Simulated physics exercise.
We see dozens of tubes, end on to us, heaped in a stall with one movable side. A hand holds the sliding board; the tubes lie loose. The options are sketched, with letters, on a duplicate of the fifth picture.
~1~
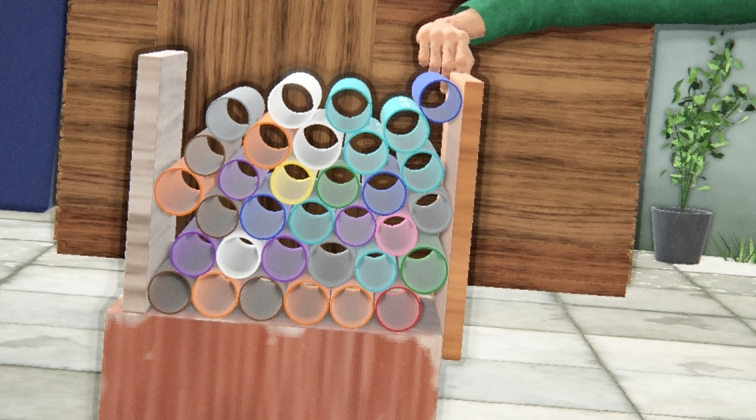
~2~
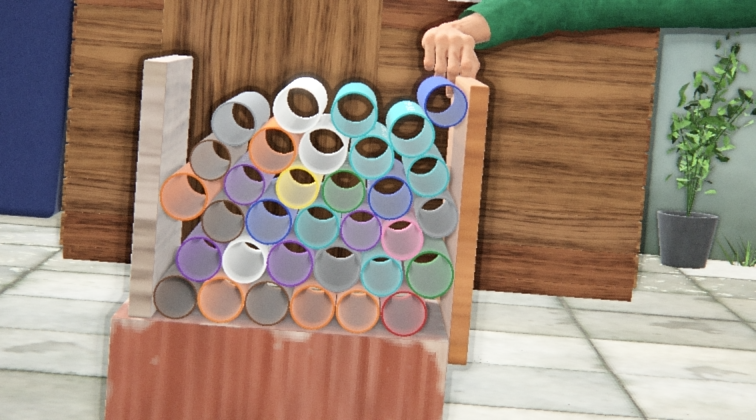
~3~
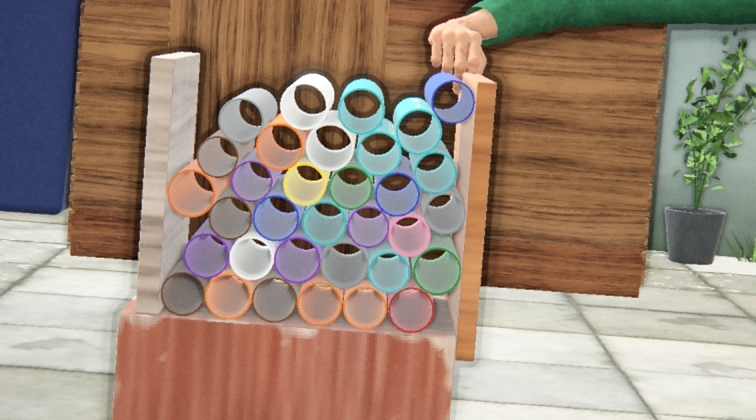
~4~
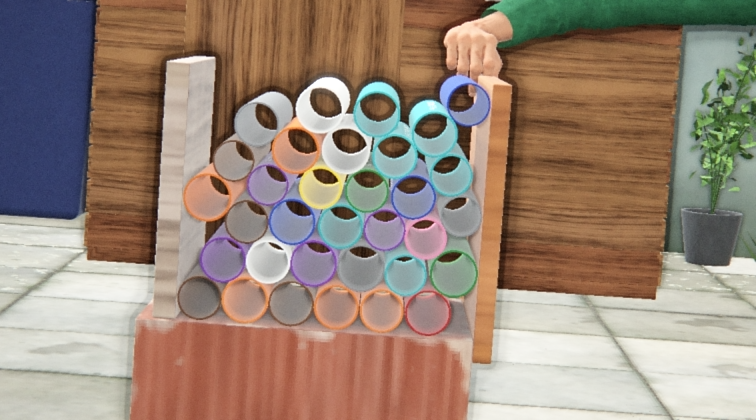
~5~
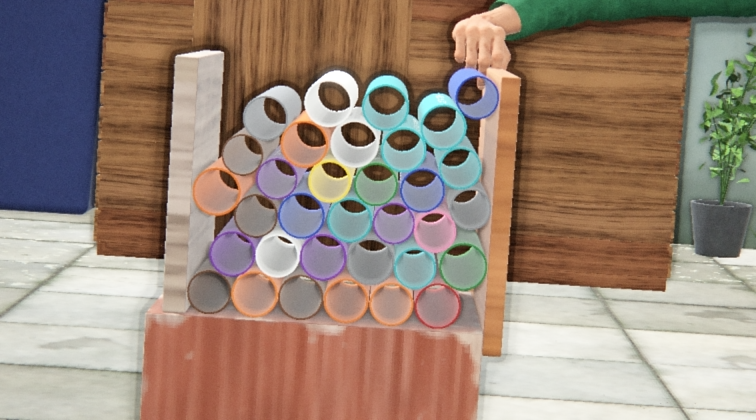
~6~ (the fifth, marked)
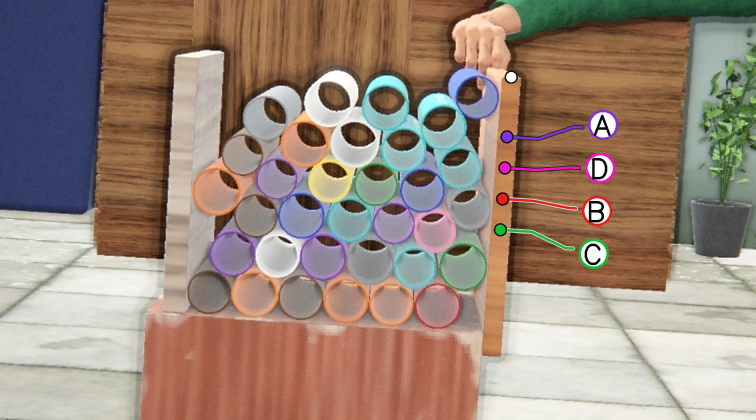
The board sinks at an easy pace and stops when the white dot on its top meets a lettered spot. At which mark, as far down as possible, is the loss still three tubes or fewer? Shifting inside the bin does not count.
The last mark within the limit is C.
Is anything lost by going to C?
Yes.
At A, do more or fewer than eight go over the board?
At A, fewer than eight.
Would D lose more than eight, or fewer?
At D, fewer than eight.
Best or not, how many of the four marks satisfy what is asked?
Four of them.
On the marked copy, A at (507, 137); B at (503, 199); C at (501, 230); D at (505, 168); the white dot at (512, 77).
Taking C. A third of the way, top of the board (496, 146).
Two thirds of the way, top of the board (490, 225).
When it is over, top of the board (490, 228), one out over the board.
As for the rest, A none out over the board; B one out over the board; D none out over the board.
